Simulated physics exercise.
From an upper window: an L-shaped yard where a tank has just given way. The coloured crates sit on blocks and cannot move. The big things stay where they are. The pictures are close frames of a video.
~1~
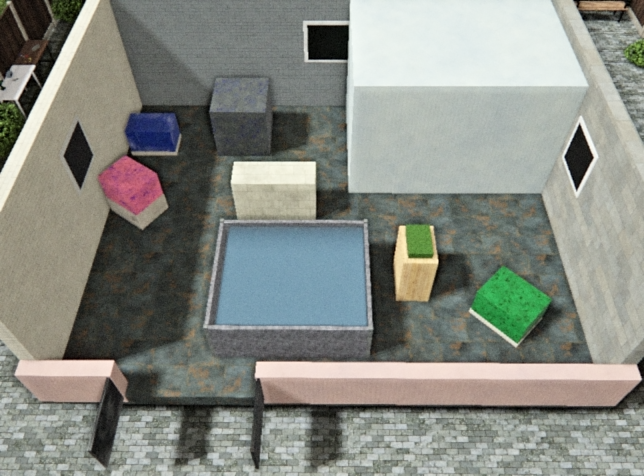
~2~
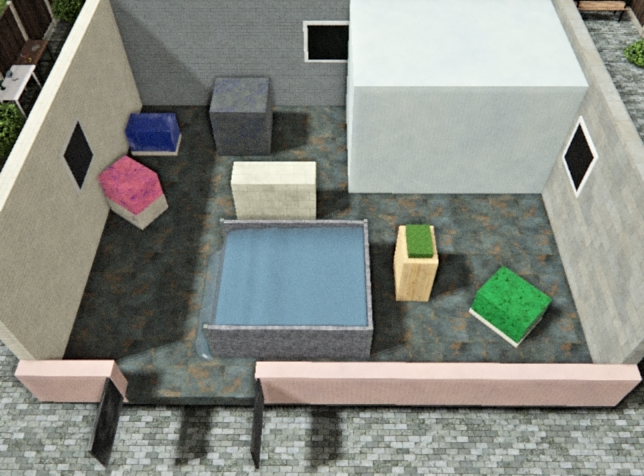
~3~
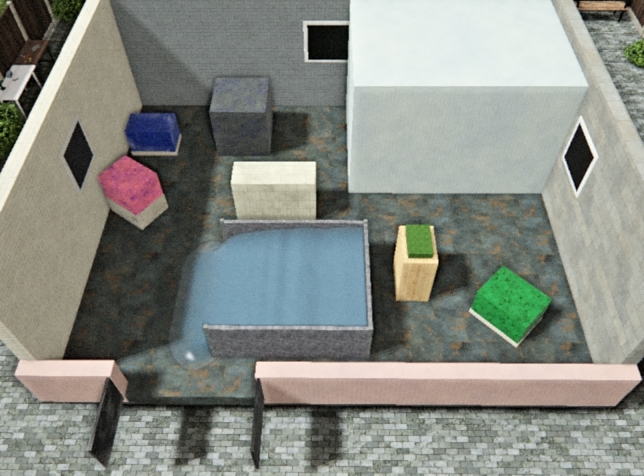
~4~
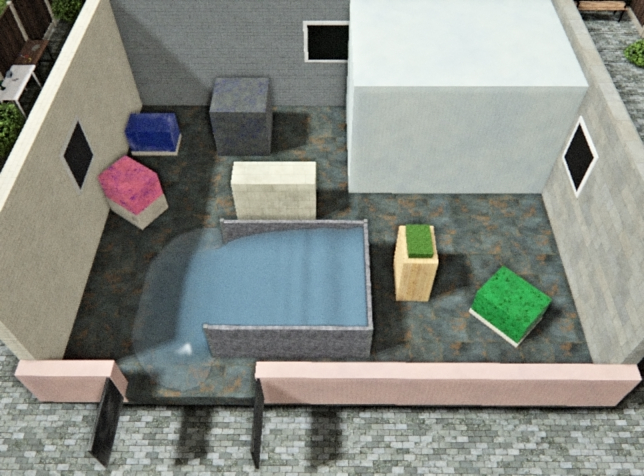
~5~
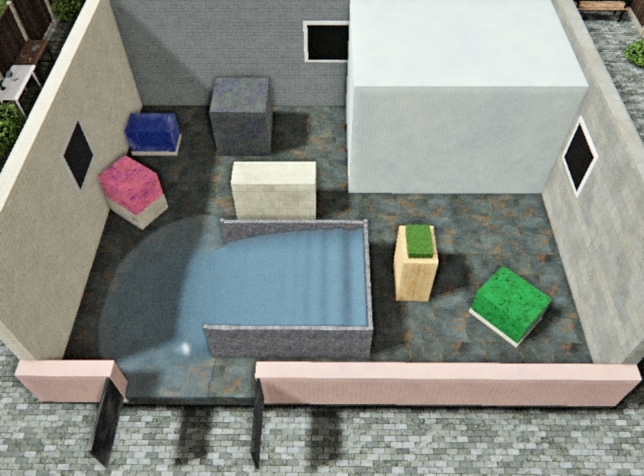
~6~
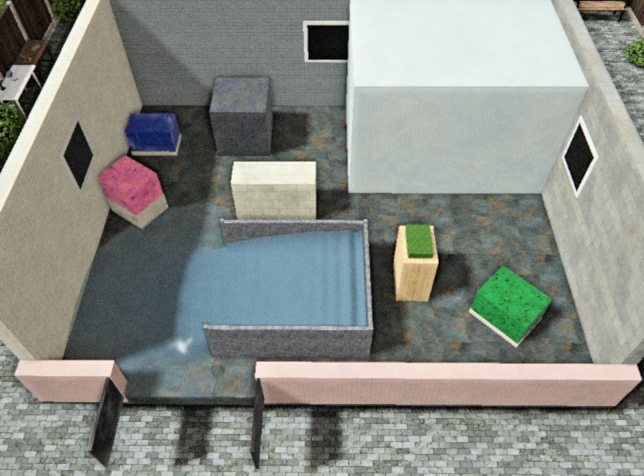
The video shows a walled yard with colored blocks and a gray rectangular tank of still water, whose left side gives way; water pours out to the left and spreads across the dark paving toward the left wall.
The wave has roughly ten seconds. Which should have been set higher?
In the end: The pink crate gets wet; the green crate stays dry; the blue crate gets wet.
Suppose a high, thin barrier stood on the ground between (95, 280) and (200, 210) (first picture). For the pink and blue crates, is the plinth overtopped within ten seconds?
In short: The pink one escapes it, the blue one is wetted.
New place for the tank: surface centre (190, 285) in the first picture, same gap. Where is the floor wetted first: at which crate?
That is the one in pink.
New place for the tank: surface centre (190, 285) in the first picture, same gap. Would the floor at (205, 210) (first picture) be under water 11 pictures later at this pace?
There: Awash.
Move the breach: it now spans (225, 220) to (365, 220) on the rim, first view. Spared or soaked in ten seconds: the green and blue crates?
My reading: Green is topped, blue gets wet.
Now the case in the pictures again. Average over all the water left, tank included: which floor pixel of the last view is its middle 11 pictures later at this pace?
Close to (186, 292).
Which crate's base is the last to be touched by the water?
Last comes the green crate.
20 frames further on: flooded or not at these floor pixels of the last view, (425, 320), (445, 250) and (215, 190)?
As listed: No water, not flooded, wet.
A moment on, water covers 25 % of the floor; the pink crate water round its plinth, the green crate not reached, the blue crate not reached.
Next, water covers 30 % of the floor; the pink crate water round its plinth, the green crate not reached, the blue crate water round its plinth.
Then, water covers 45 % of the floor; the pink crate water round its plinth, the green crate not reached, the blue crate water round its plinth.
Later, water covers 75 % of the floor; the pink crate water round its plinth, the green crate water round its plinth, the blue crate water round its plinth.
In the end, water covers 90 % of the floor; the pink crate was topped, the green crate stayed above the water, the blue crate was topped.
